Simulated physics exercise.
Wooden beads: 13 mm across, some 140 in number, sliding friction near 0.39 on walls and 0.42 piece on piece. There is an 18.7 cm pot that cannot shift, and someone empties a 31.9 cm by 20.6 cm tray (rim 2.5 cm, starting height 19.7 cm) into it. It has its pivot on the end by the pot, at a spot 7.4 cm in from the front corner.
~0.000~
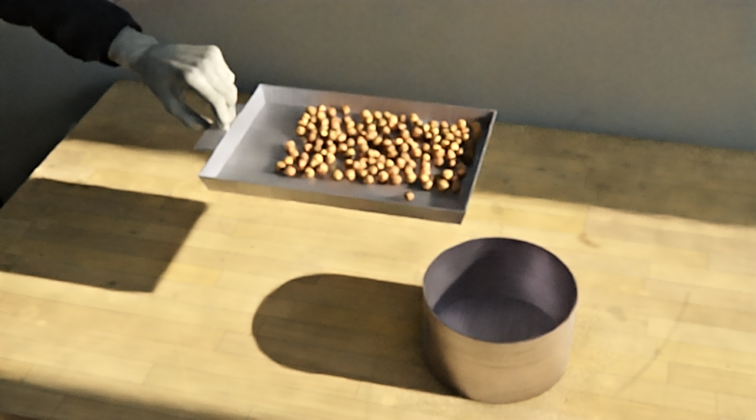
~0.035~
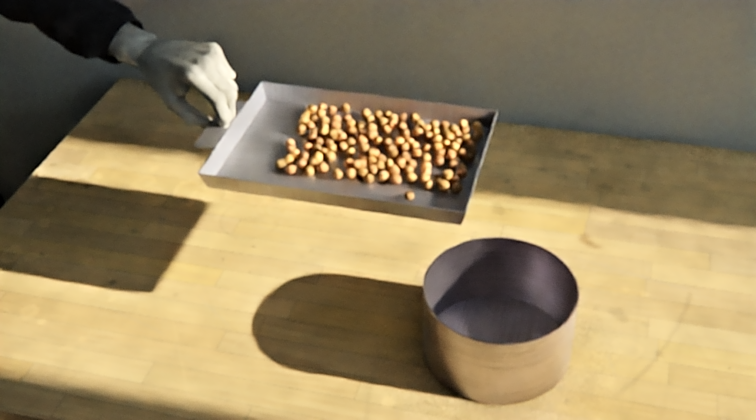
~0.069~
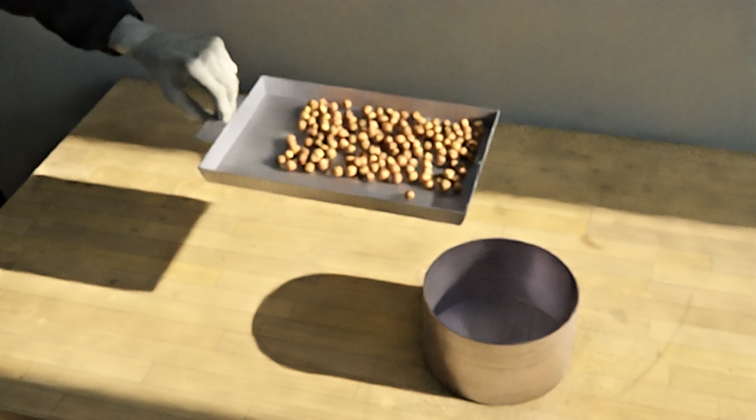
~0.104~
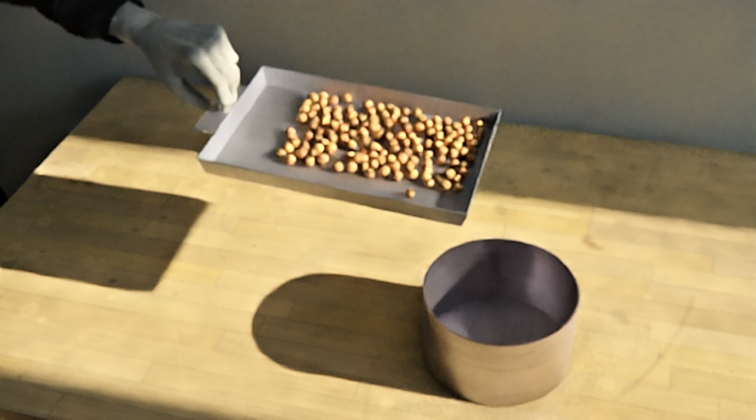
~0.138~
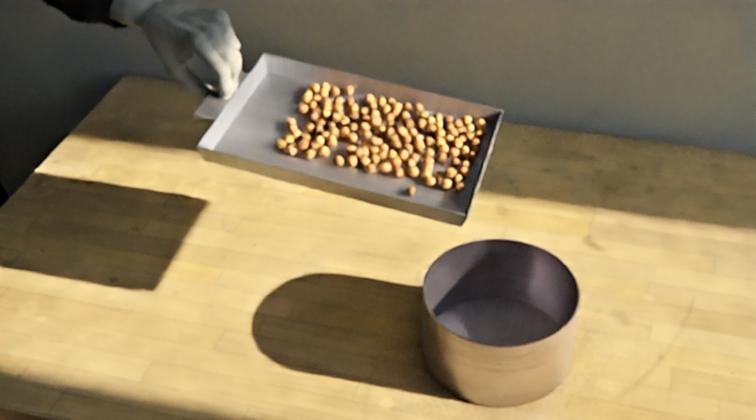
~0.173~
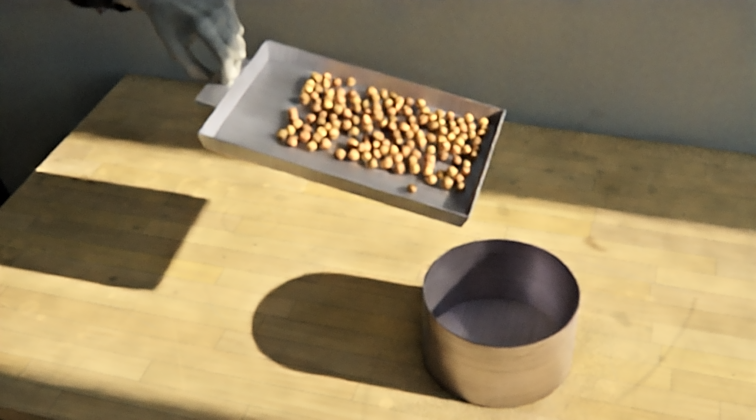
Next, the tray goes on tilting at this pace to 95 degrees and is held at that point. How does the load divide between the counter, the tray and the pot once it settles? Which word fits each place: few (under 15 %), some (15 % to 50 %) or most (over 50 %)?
Counter gets some; left on the tray gets few; pot gets most.
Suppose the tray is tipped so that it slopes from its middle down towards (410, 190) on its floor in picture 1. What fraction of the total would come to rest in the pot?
Roughly 100 per cent.
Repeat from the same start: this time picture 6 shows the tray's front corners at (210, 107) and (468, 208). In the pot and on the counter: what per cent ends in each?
Per cent by place - pot 20, counter 80.
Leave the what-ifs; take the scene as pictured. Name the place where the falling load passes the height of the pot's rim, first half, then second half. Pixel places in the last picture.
(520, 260) first, (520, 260) later, roughly.
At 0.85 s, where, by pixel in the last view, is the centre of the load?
Somewhere about (487, 167) in the last view.
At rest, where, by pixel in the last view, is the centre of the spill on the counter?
It comes to rest with its centre close to (586, 276).
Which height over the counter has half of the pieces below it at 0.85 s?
The halfway line is at about 22 cm.
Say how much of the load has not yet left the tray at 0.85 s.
Estimate: About 85 percent.
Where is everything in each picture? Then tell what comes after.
In the first picture, tray tilt 0 degrees, front corners at (205, 173) and (461, 208); middle of the pieces at (386, 144); pot at (500, 286).
In the second picture, tray tilt 1 degrees, front corners at (205, 171) and (461, 208); middle of the pieces at (387, 143).
In the third picture, tray tilt 2 degrees, front corners at (205, 165) and (462, 209); middle of the pieces at (388, 141).
In the fourth picture, tray tilt 4 degrees, front corners at (204, 156) and (463, 210), lowest corner right front; middle of the pieces at (389, 137).
In the fifth picture, tray tilt 8 degrees, front corners at (204, 144) and (464, 211), lowest corner right front; middle of the pieces at (390, 132).
In the sixth picture, tray tilt 11 degrees, front corners at (205, 131) and (465, 212), lowest corner right front; middle of the pieces at (391, 127); pot at (501, 289). Its pace works out near 100 degrees a second.
After 0.58 s, tilt 52 degrees; the tray holds 100 %, the pot 0 %.
After 0.85 s, tilt 79 degrees; the tray holds 85 %, the pot 5 %.
After 1.23 s, tilt 95 degrees; the tray holds 5 %, the pot 55 %.
In the end, at 2.3 s, counter 35 %, tray 0 %, pot 65 %.
